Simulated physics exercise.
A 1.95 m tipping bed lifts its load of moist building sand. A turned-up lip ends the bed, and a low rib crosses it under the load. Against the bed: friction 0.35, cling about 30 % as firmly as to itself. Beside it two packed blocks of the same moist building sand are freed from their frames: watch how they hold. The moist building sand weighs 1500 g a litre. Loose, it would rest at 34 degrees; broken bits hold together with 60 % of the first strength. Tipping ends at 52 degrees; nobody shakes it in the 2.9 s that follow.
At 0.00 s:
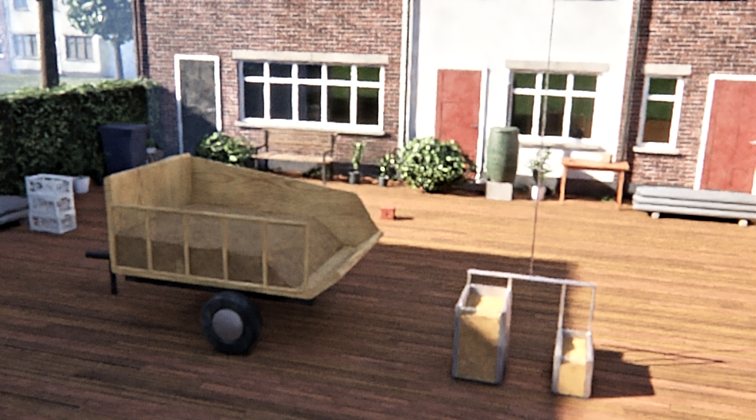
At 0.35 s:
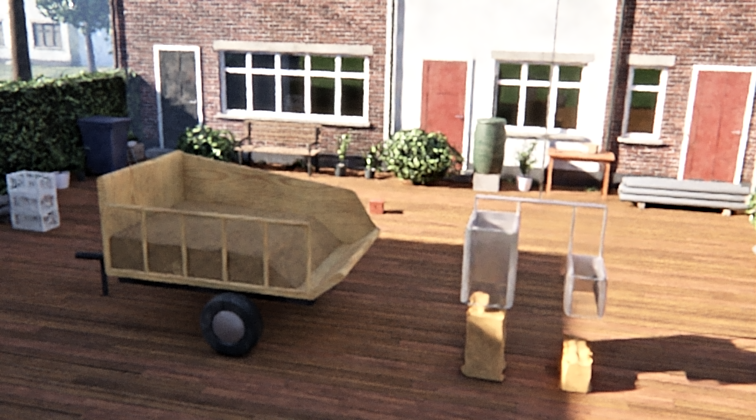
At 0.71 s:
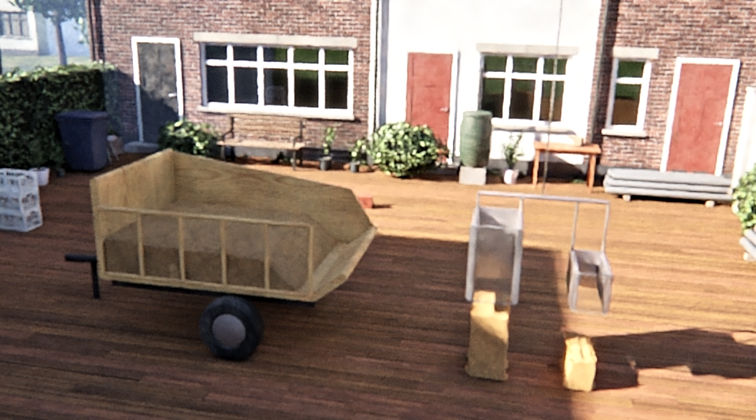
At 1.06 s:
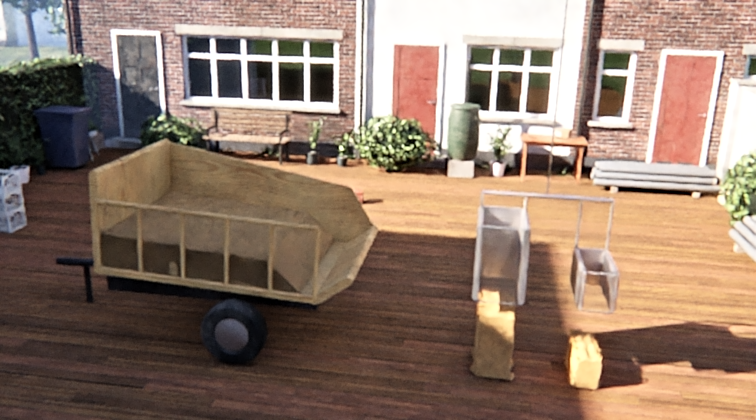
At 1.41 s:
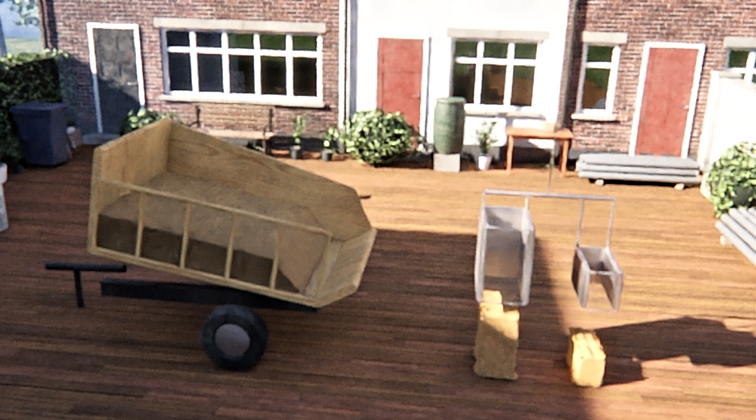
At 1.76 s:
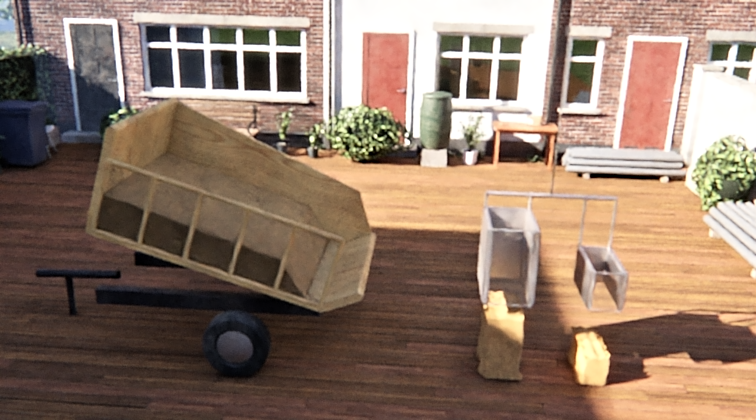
In this clip, metal casings hang above two freed blocks of yellowish sand on a brown deck, while the wooden bed of a small two-wheeled trailer, holding darker material, tilts upward at its left end as the view shifts.
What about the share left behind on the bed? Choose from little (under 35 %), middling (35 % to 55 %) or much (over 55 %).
The band is much (over 55 %).
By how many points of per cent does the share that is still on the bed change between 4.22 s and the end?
Near 4 %.
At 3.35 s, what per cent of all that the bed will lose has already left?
About 0 %.
By 2.49 s, the tilt is 32 degrees and 100 % is on the bed.
By 3.35 s, the tilt is 49 degrees and 100 % is on the bed.
By 4.22 s, the tilt is 52 degrees and 70 % is on the bed.
By 5.08 s, the tilt is 52 degrees and 66 % is on the bed.
By 6.52 s, at the end, the tilt is 52 degrees and 65 % is on the bed.
